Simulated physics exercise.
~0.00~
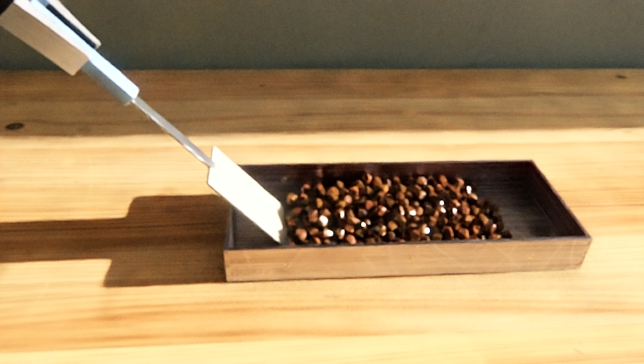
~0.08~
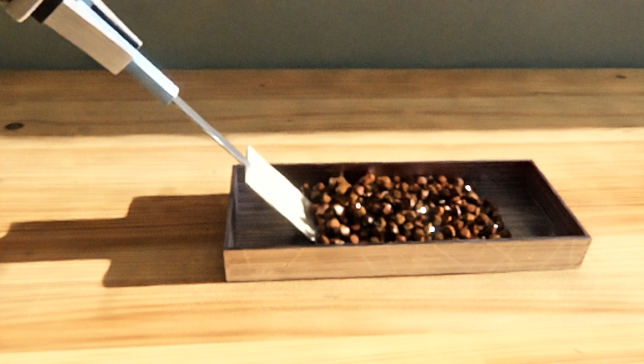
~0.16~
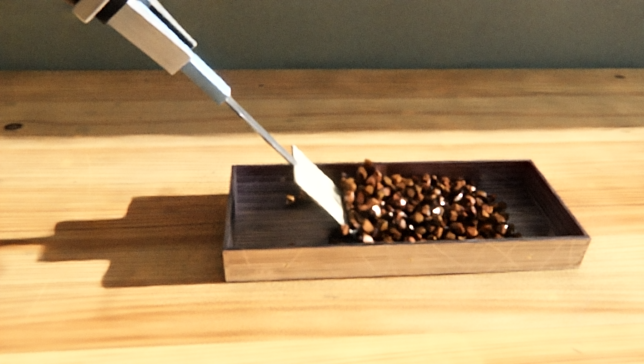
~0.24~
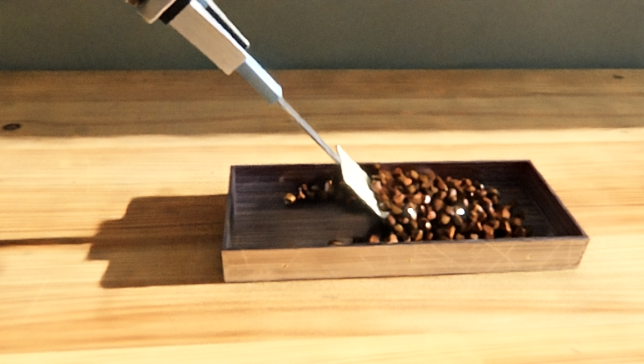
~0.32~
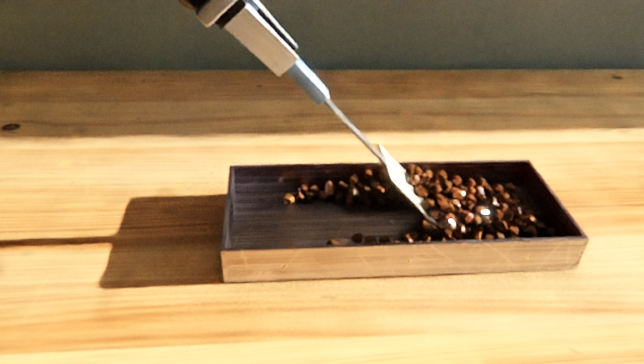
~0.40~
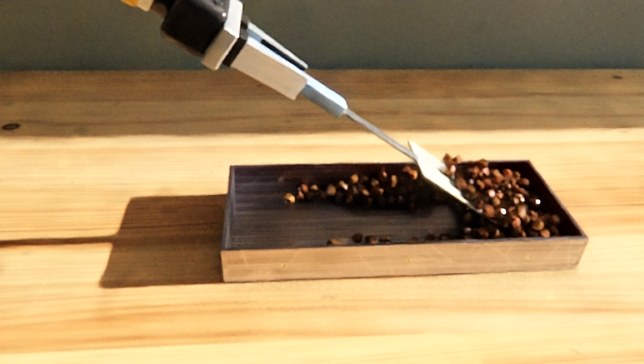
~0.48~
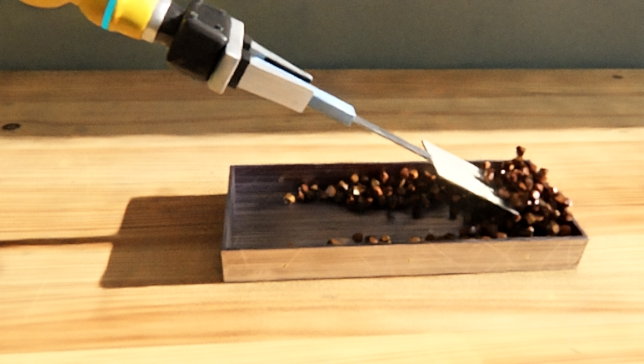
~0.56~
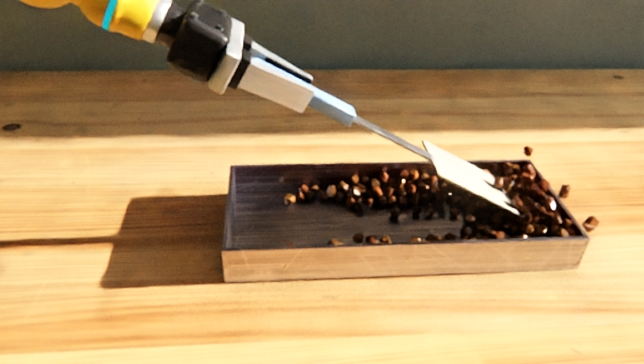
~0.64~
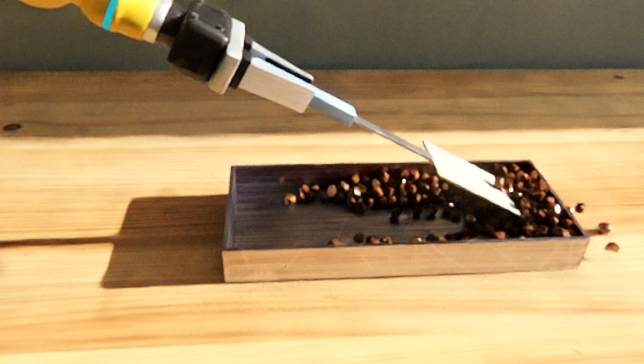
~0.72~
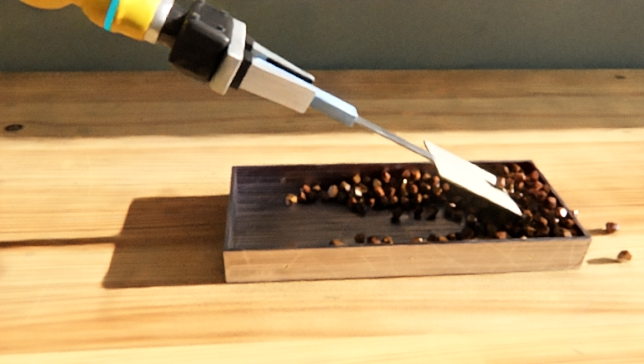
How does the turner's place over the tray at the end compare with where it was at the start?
At the start the turner is at the left end of the tray, and by the end it is well to the right, resting over the pellets near the tray's right end.
